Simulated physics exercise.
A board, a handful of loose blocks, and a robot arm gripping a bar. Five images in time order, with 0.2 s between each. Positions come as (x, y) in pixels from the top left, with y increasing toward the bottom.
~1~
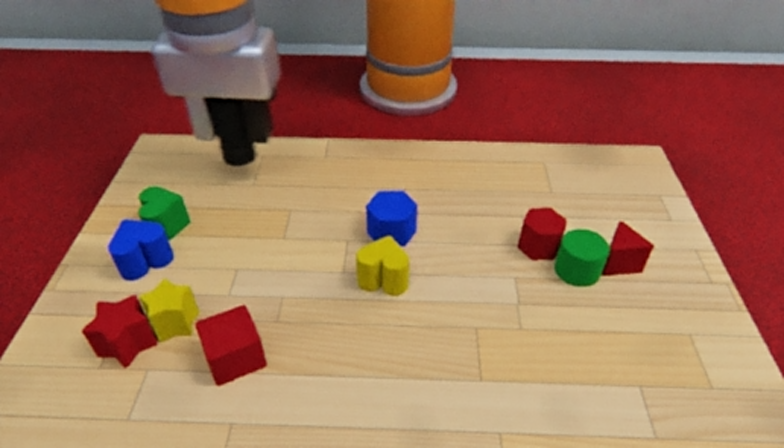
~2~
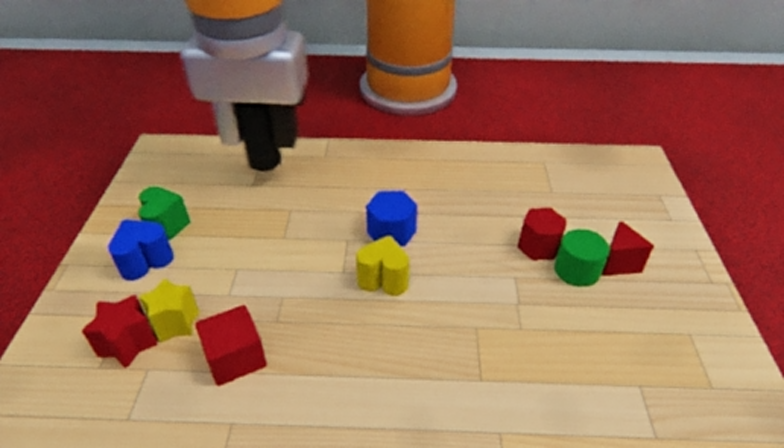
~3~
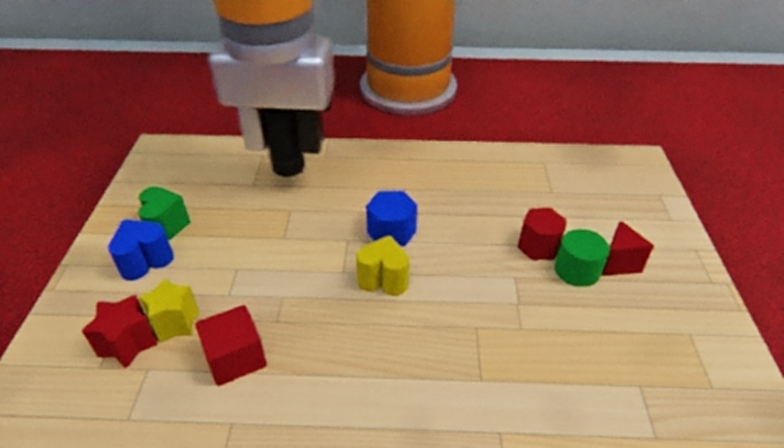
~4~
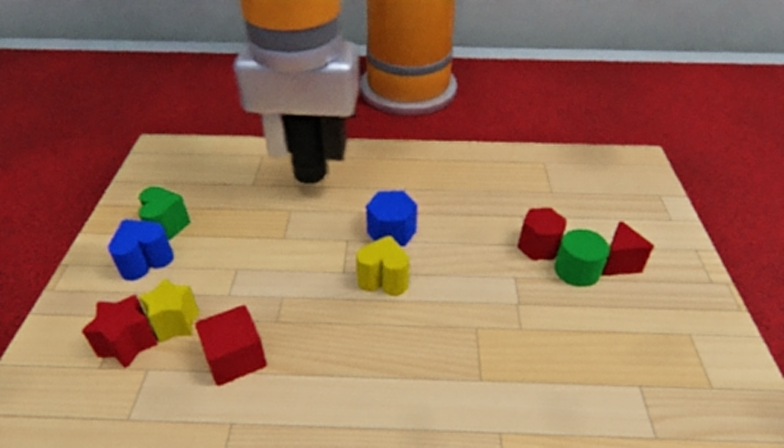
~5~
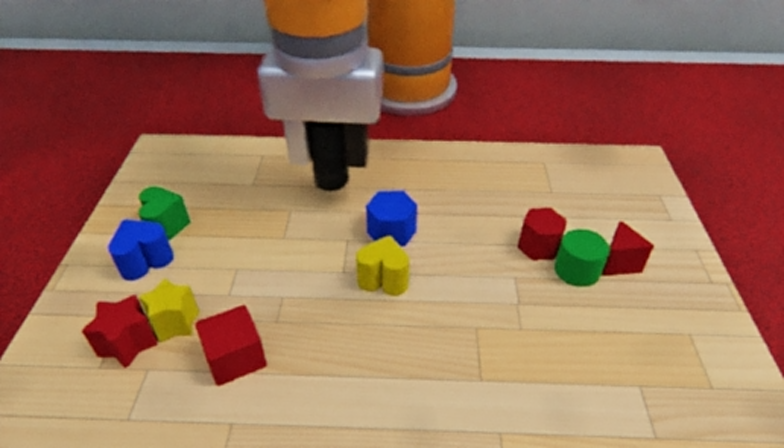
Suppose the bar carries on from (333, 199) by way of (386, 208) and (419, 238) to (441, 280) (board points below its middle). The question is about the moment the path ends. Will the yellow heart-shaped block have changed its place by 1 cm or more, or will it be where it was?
The yellow heart-shaped block will not stay where it is.
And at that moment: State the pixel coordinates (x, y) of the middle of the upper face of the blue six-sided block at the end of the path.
The point I'd pick in the picture is (418, 282).
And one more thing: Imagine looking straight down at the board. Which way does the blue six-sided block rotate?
It swings round clockwise.
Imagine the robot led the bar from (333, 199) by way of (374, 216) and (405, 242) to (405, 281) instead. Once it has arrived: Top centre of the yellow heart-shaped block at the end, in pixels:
Its top face will be centred at roughly (370, 269).
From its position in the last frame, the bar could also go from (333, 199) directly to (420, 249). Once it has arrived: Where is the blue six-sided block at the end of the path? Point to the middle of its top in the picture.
Near (455, 244).
The first path, step by step. One third of the way, bar at (386, 191); blue six-sided block at (399, 209), turned 15° clockwise.
Two thirds of the way, bar at (420, 220); yellow heart-shaped block at (376, 262); blue six-sided block at (413, 241), turned 70° clockwise.
At the end, bar at (443, 262); yellow heart-shaped block at (370, 268), turned 30° clockwise; blue six-sided block at (418, 282), turned 110° clockwise.
